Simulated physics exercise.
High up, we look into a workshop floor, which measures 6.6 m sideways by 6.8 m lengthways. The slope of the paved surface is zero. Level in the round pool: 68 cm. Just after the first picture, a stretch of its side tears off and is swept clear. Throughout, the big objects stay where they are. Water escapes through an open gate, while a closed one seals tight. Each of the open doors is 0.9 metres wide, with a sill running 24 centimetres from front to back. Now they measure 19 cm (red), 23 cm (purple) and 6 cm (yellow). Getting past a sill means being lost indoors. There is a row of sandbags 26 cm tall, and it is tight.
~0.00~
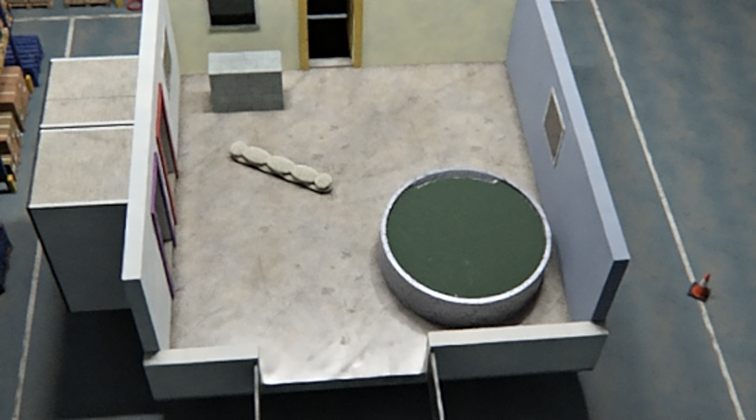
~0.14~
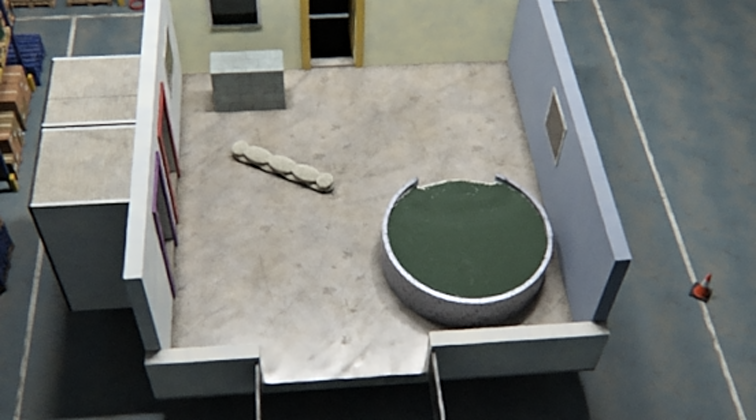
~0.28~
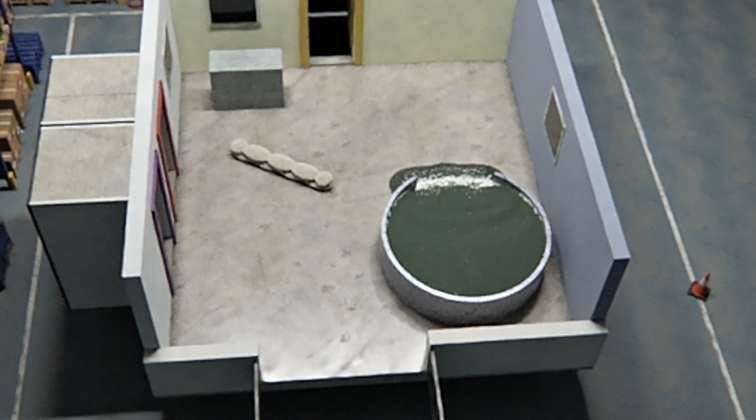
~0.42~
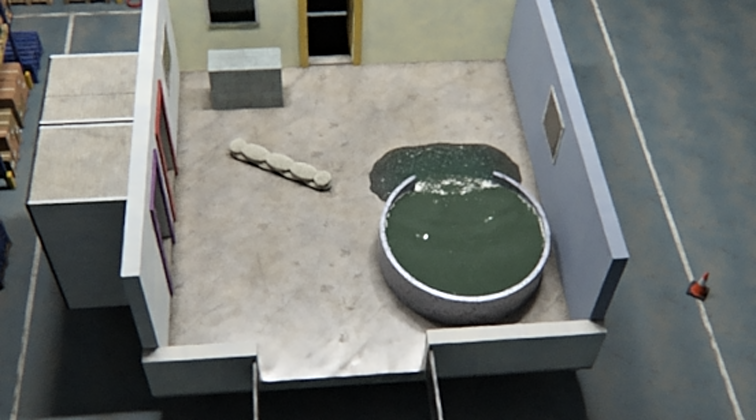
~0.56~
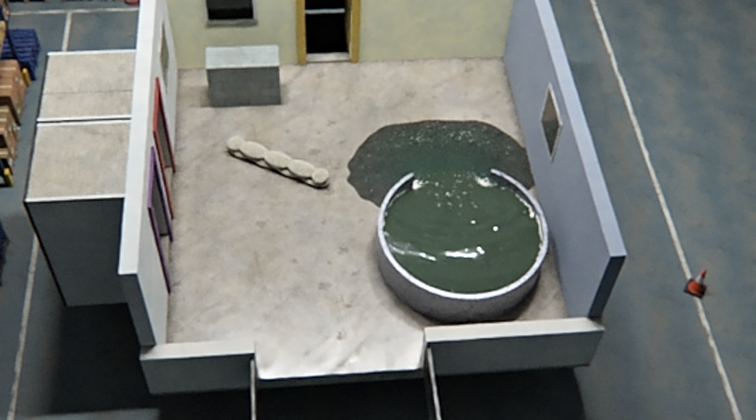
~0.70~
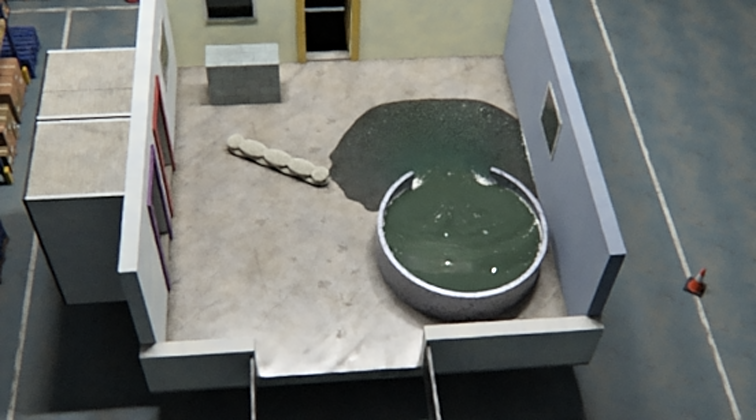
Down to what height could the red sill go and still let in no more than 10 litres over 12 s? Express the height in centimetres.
I would say down to about 7 cm.
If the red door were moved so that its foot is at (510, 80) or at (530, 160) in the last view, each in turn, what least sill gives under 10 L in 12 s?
In turn: About 31 cm, about 11.0 cm.
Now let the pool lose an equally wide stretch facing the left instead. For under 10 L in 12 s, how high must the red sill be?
I'd say close to 21 cm.
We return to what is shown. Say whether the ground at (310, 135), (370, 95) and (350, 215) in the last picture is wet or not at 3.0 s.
Okay, in order that's got wet, got wet and finally stayed dry.
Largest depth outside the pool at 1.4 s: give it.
Roughly 35 cm.
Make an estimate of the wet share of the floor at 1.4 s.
Roughly 35 percent of the floor.
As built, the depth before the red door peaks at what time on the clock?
6.0 s.
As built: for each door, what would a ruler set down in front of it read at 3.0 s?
Door depths (cm): Red = 0, purple = 0, yellow = 17.
After 1.4 s water covers 35 % of the floor, deepest (35 cm) near (442, 185); it has not reached the red door.
After 3.0 s water covers 45 % of the floor, deepest (36 cm) near (499, 97); it has not reached the red door.
After 12.0 s water covers 95 % of the floor, deepest (14 cm) near (406, 81); 6 cm at the red door, 0 litres in over its 19 cm sill.
At the red door as built, the water arrived by 4.6 s and peaked near 12 cm at 6.0 s.
Run again over the same 12 s with other heights there, 14 litres in over 6 cm, 6 litres over 8 cm. The limit of 10 litres is kept from about 7 cm up.
